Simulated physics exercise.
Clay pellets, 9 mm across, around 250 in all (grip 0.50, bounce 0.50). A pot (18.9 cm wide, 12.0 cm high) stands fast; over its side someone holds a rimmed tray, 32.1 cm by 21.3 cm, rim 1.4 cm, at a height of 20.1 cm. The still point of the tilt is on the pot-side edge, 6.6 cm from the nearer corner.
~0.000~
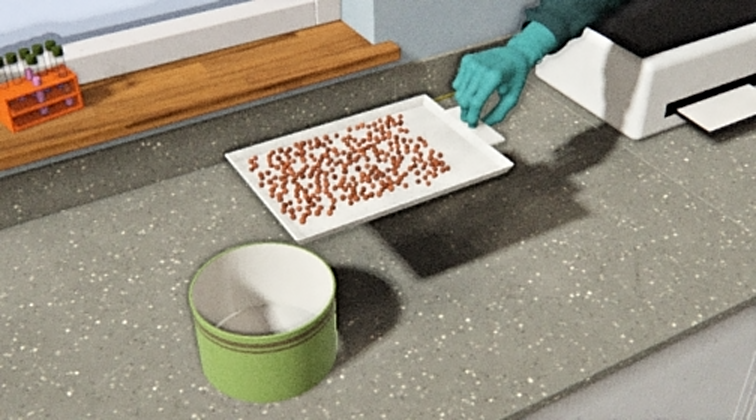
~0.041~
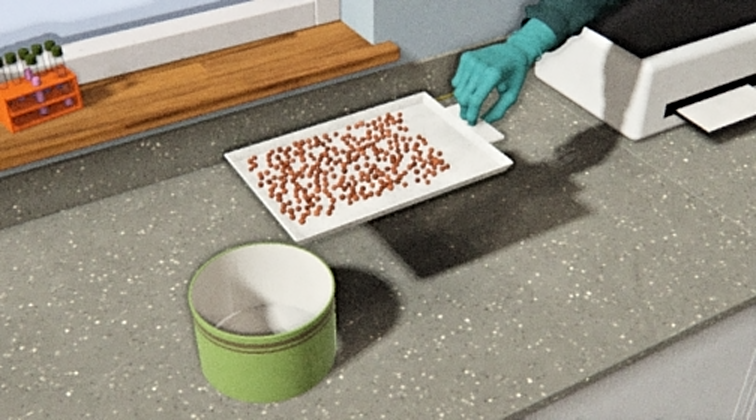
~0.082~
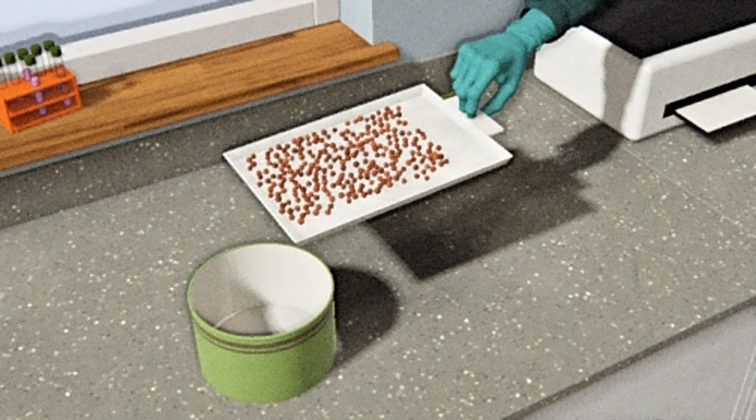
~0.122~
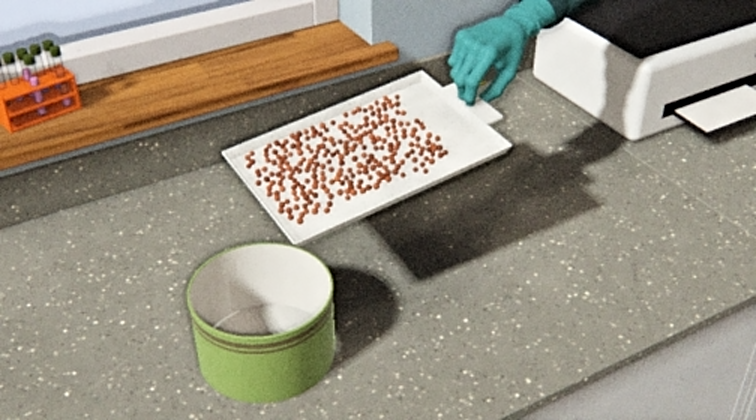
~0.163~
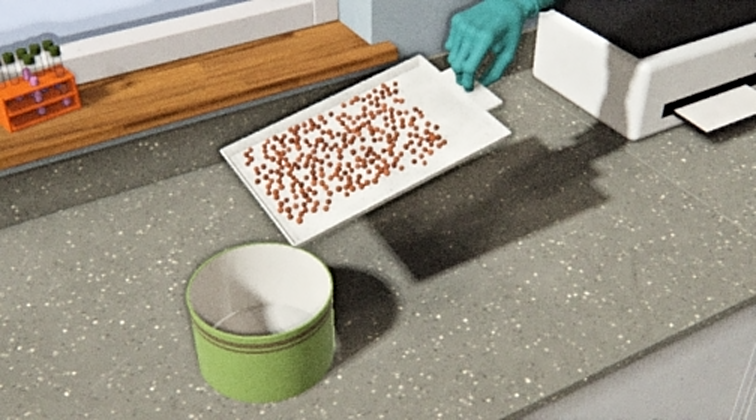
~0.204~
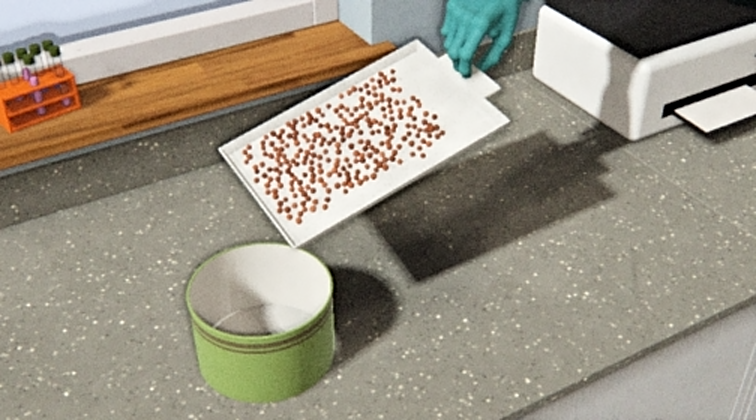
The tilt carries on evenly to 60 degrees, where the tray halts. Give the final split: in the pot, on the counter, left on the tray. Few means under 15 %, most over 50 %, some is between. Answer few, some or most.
Pot most, counter few, tray some.
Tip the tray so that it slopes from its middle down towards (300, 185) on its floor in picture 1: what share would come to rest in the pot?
About 25 per cent.
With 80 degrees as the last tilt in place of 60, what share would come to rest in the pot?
It would be near 95 per cent.
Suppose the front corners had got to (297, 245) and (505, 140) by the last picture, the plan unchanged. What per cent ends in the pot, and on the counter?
Pot 60, counter 15.
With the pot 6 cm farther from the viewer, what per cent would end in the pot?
Then about 40 per cent.
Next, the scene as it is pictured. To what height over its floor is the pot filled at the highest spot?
Roughly 2.0 cm.
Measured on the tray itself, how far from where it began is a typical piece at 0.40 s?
Roughly 2 cm.
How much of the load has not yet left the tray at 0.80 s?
Some 40 per cent of the load.
After 0.40 s, tilt 39 degrees; the tray holds 100 %, the pot 0 %.
Then, at 0.54 s, tilt 55 degrees; the tray holds 100 %, the pot 0 %.
After 0.80 s, tilt 60 degrees; the tray holds 40 %, the pot 45 %.
By 1.6 s all is still; pot 65 %, counter 0 %, tray 30 %.
